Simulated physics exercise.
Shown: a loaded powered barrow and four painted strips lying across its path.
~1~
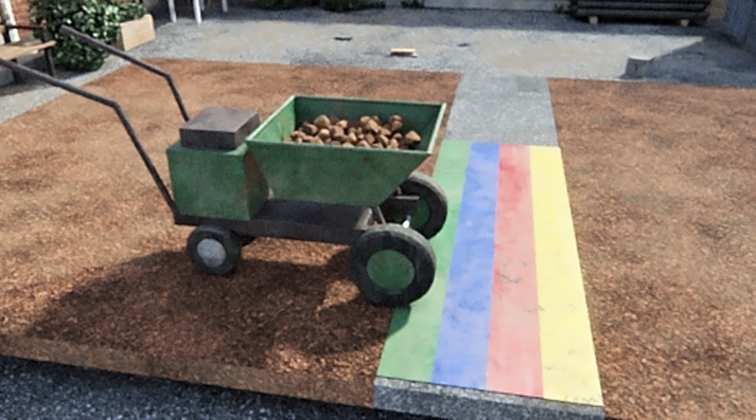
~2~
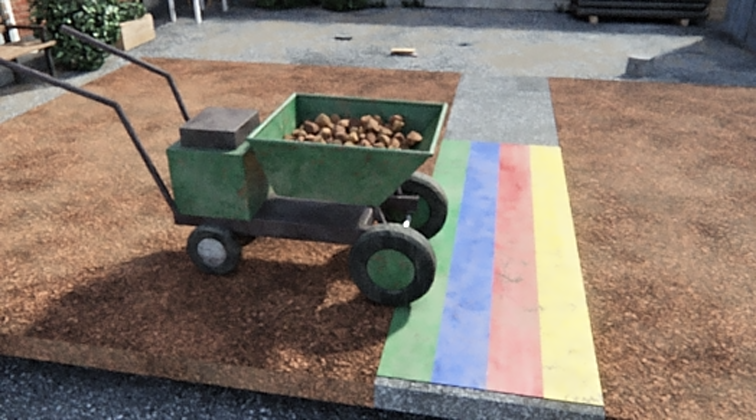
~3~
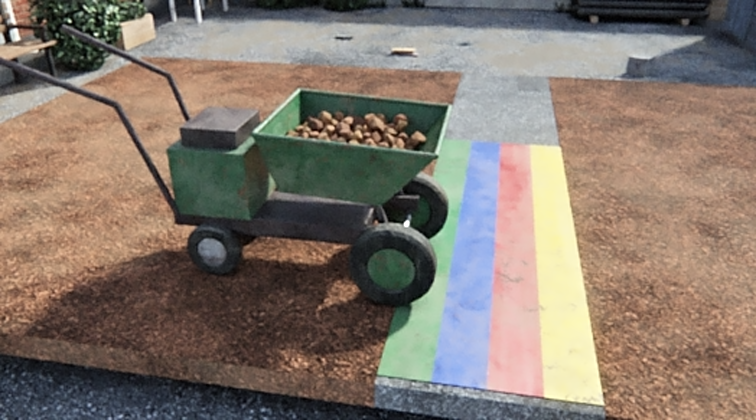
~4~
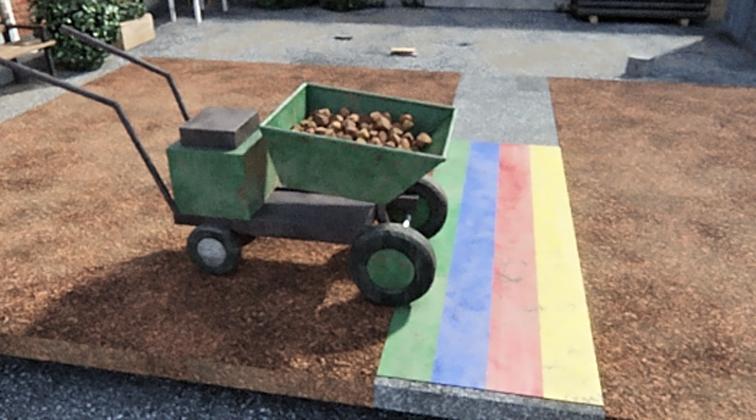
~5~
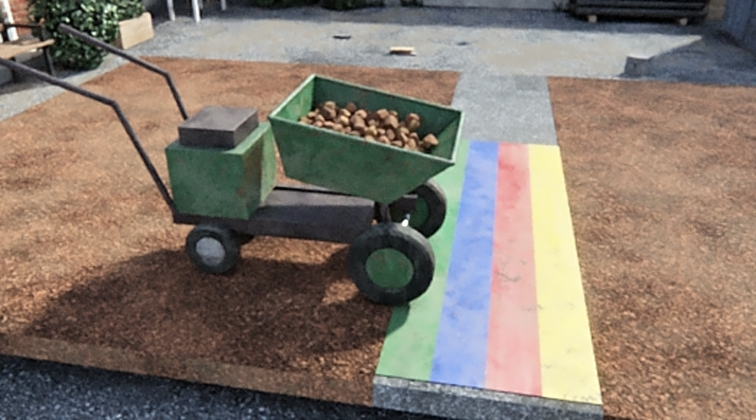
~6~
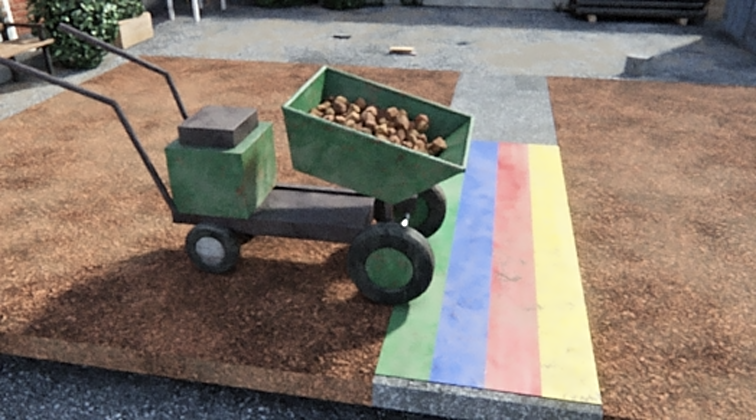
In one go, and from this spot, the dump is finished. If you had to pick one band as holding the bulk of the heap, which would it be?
I would pick yellow.
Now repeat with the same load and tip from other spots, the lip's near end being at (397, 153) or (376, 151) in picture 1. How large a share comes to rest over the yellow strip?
First spot: Roughly 30 percent; second spot: Roughly 30 percent.
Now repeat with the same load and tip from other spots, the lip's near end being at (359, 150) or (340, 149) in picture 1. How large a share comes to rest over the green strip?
That would be roughly 0 in a hundred and then roughly 10 in a hundred.
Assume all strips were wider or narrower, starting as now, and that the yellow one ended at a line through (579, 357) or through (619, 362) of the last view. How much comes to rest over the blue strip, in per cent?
In order, 0 % and 0 %.
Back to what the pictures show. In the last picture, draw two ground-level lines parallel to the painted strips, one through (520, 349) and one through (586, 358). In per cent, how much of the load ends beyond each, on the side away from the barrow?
Roughly 90 per cent, then roughly 40 per cent.
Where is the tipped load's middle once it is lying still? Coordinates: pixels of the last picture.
Once nothing moves, the middle sits near (568, 279).
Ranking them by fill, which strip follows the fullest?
The next one is the red one.
Soon after the last picture, skip tipped steeply; all in the skip.
A little later, skip tipped right over; most in the skip; a stray few over the red strip; a small part over the yellow strip; a stray few falling.
Later still, skip tipped right over; about a quarter in the skip; a small part over the red strip; about a third over the yellow strip; about a quarter off the paint.
At rest, skip tipped right over; none over the green strip; a stray few over the blue strip; about a quarter over the red strip; about a third over the yellow strip; about a third off the paint.
